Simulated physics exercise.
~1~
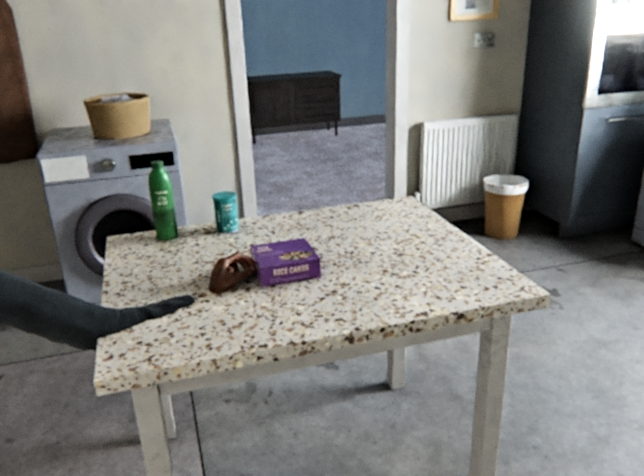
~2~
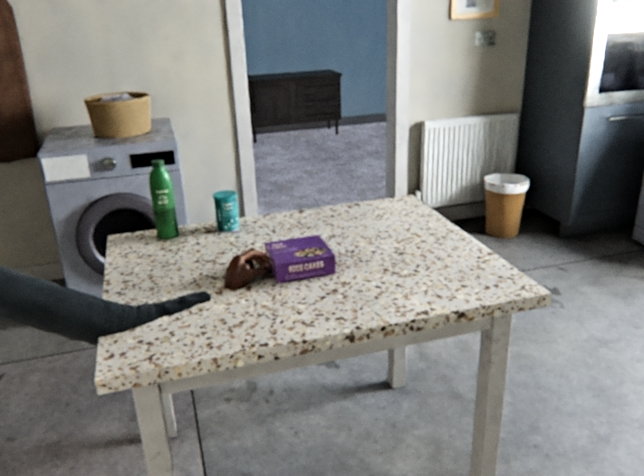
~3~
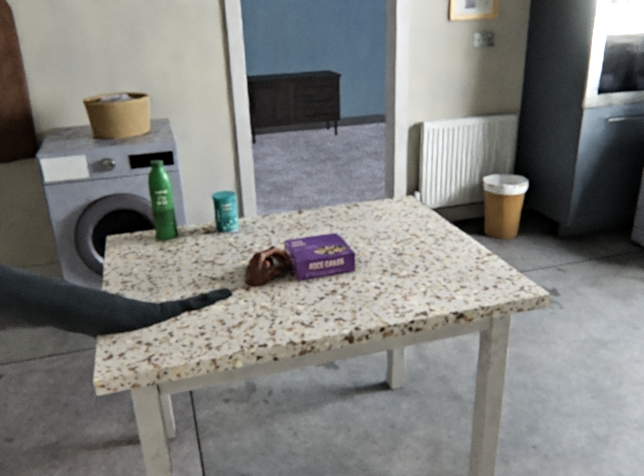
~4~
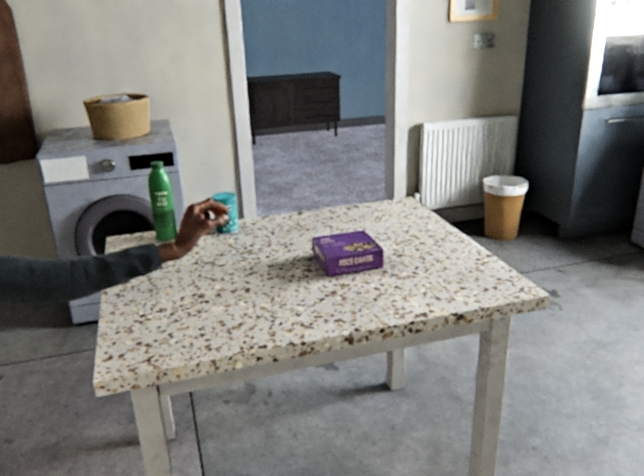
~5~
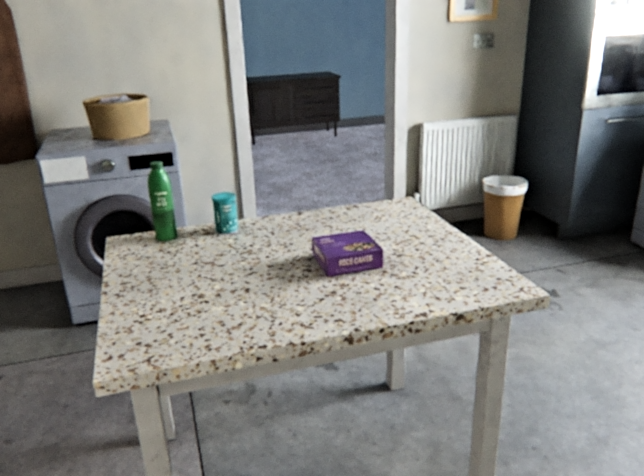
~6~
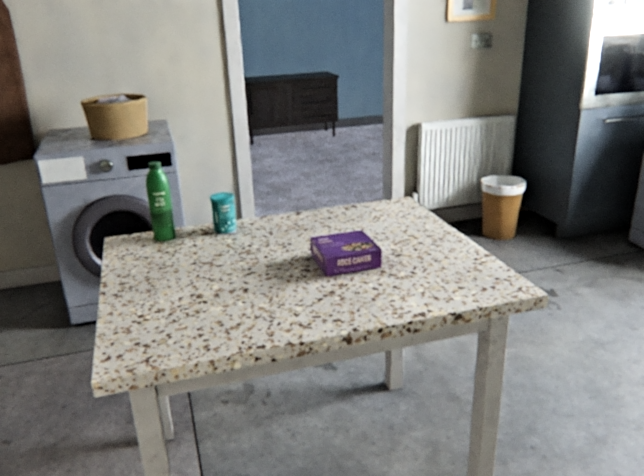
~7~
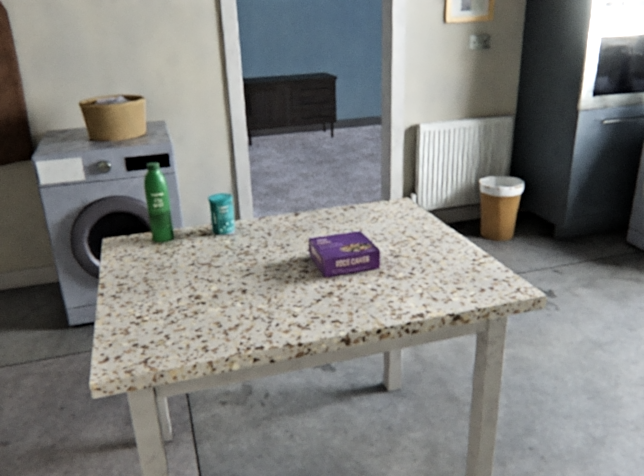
A hand reaching in from the left pushes a purple packet across a pale speckled table in a kitchen, seen from slightly above by a gently swaying camera. A green bottle and a turquoise tin stand near the table's back left corner, with a washing machine behind them and a doorway to a blue-walled room beyond. The hand slides the packet steadily a short way to the right. It then lets go, lifts and draws back out of view on the left. The packet stays at rest near the middle of the table, while the bottle and tin remain in their places.
